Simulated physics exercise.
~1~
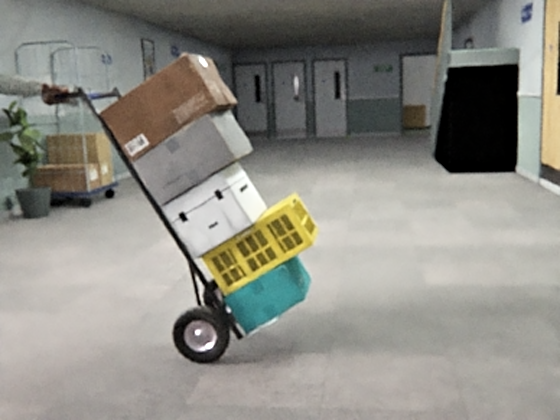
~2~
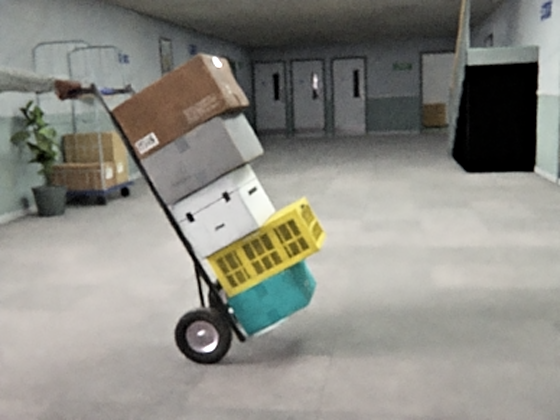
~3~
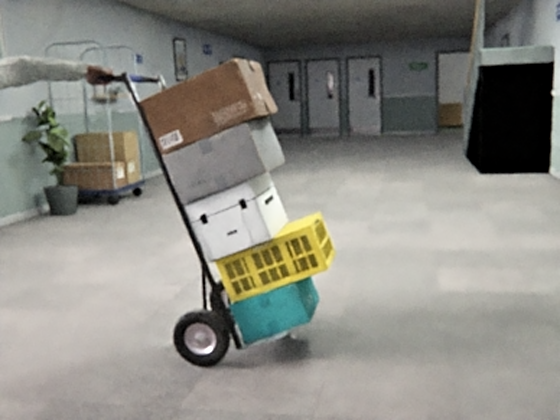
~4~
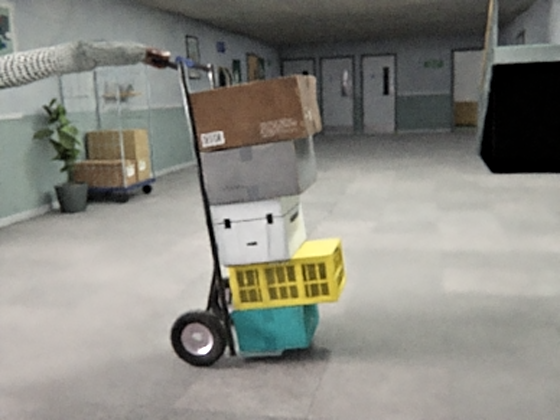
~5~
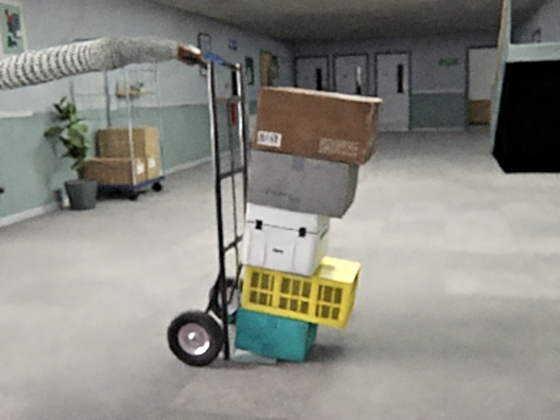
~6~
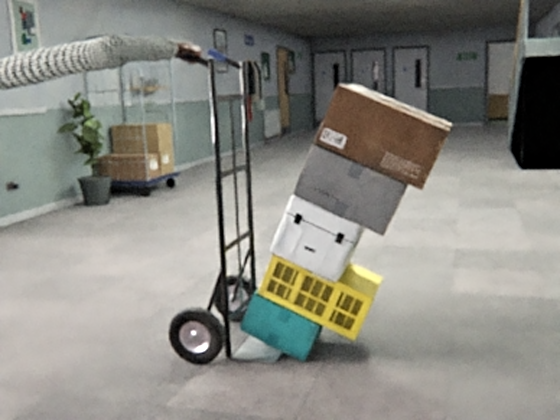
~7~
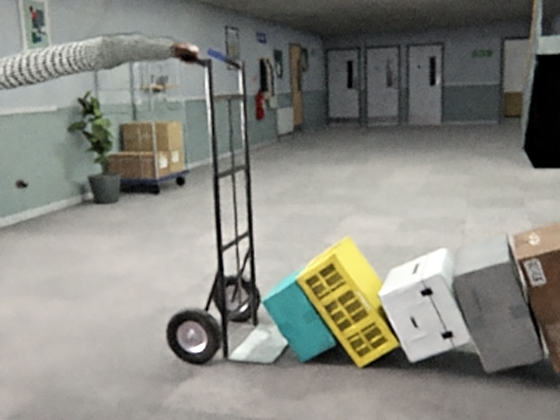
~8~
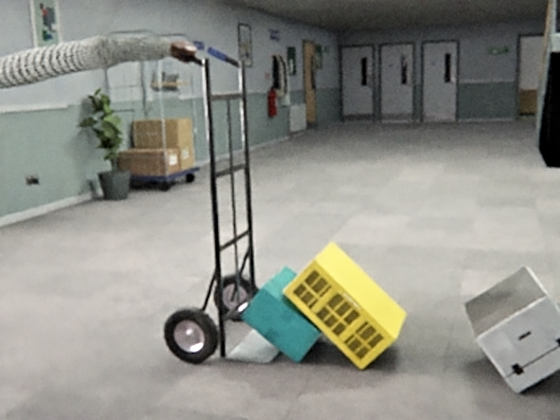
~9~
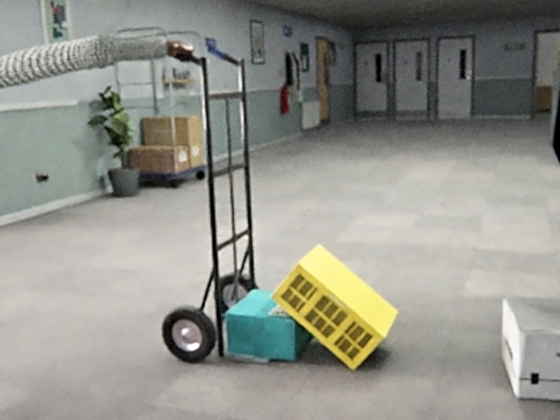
In a wide corridor, a hand swings a two-wheeled hand truck upright, and its untied stack of brown, grey, white, yellow and turquoise items topples off to the right. The yellow crate ends tilted against the turquoise box beside the truck, with the white toolbox lying farther right.
